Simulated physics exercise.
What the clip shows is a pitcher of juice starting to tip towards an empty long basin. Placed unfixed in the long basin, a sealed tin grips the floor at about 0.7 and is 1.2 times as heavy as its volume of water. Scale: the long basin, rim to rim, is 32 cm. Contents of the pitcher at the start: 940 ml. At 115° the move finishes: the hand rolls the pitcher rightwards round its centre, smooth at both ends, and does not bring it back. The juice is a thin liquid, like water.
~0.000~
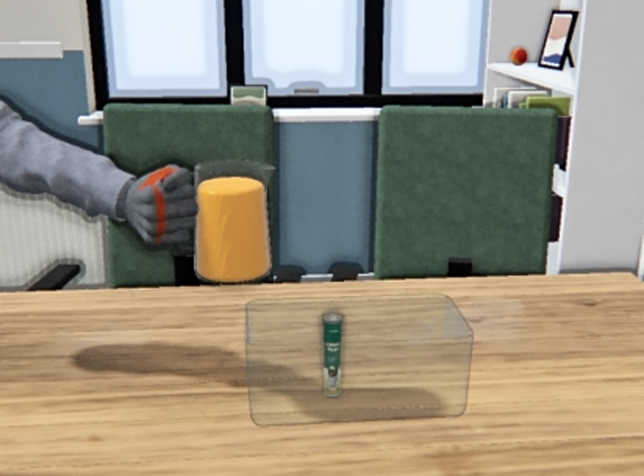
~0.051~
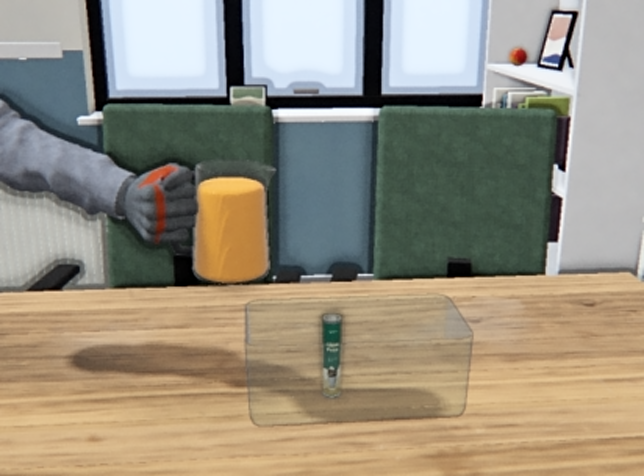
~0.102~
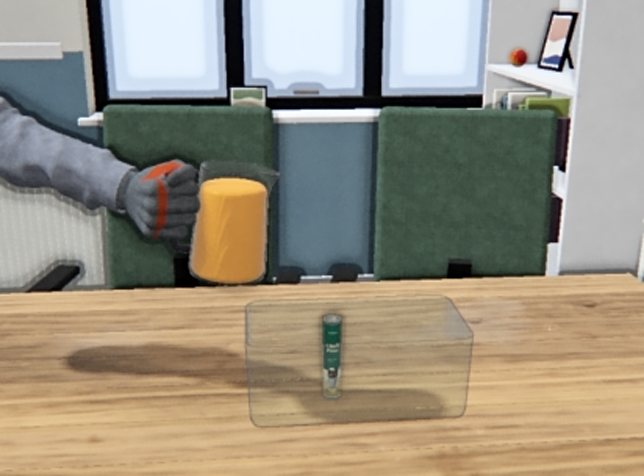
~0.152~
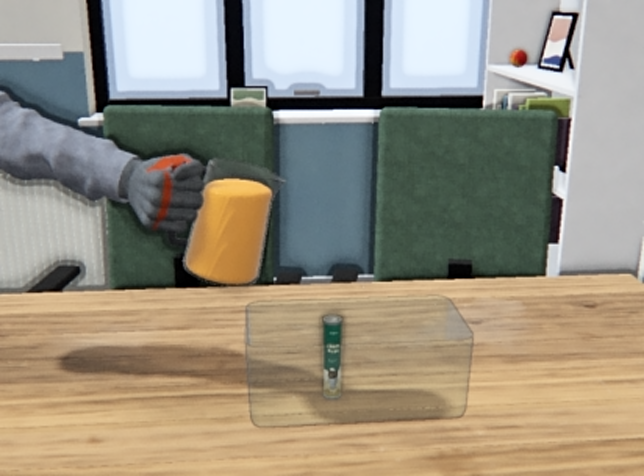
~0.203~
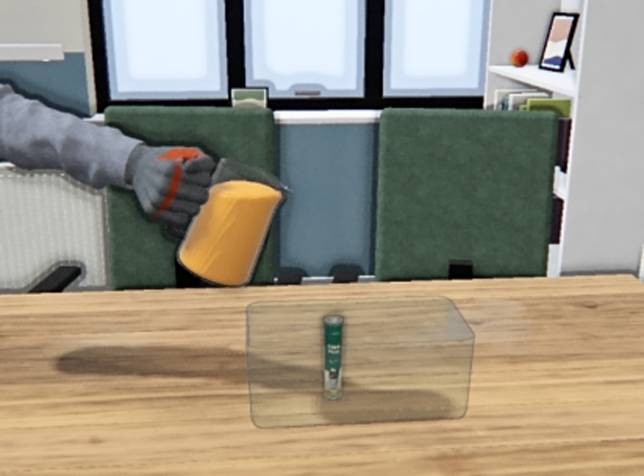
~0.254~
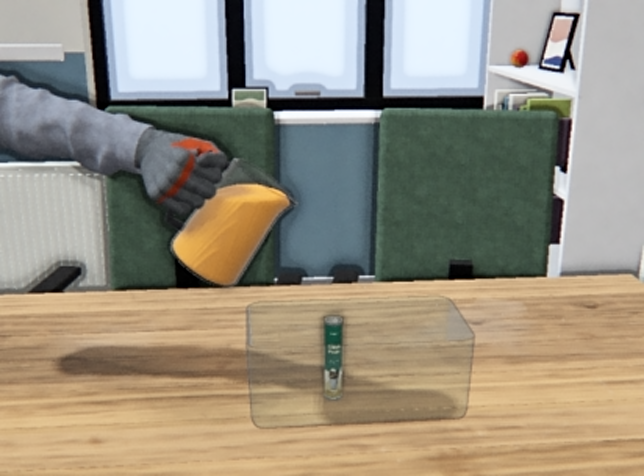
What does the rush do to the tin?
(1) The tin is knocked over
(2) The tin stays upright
The answer is 1.
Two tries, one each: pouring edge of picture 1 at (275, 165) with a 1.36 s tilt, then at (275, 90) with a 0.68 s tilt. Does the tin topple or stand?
Trial 1 - tin tips; trial 2 - tin stays standing.
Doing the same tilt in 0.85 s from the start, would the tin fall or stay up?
After the tilt, the tin has tipped over.
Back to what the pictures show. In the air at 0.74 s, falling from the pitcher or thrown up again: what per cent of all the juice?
Close to 20 in every hundred parts.
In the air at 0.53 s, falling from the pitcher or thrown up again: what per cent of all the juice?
22 %.
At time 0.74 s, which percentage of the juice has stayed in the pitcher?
Remaining share: Approx. 22 %.
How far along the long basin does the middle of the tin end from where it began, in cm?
In the end the tin's centre has shifted about 12.0 centimetres.
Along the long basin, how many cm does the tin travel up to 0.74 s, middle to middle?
It has moved some 1 cm.
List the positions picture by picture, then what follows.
The first frame shows tilt 0°; pouring edge (274, 167); surface from (198, 185) to (263, 184); the long basin's rim runs from (246, 323) to (461, 315); the tin's top is at (333, 321).
The second frame shows tilt 2°; pouring edge (275, 168); surface from (199, 185) to (264, 185).
The third frame shows tilt 6°; pouring edge (280, 173); surface from (201, 186) to (267, 187).
The fourth frame shows tilt 14°; pouring edge (286, 180); surface from (201, 202) to (272, 189).
The fifth frame shows tilt 23°; pouring edge (293, 190); surface from (196, 213) to (281, 192).
The sixth frame shows tilt 35°; pouring edge (298, 203); surface from (189, 219) to (289, 196).
Then, 0.53 s in, the tilt is 102° and 71 per cent is still to pour; the tin stands where it began.
Then, 0.74 s in, the tilt is 115° and 22 per cent is still to pour; the tin leans 10°.
Then, 0.95 s in, the tilt is 115° and 3 per cent is still to pour; the tin lies on its side.
Then, 1.18 s in, the tilt is 115° and 0 per cent is still to pour; the tin lies on its side.
Finally, the tin lies on its side.
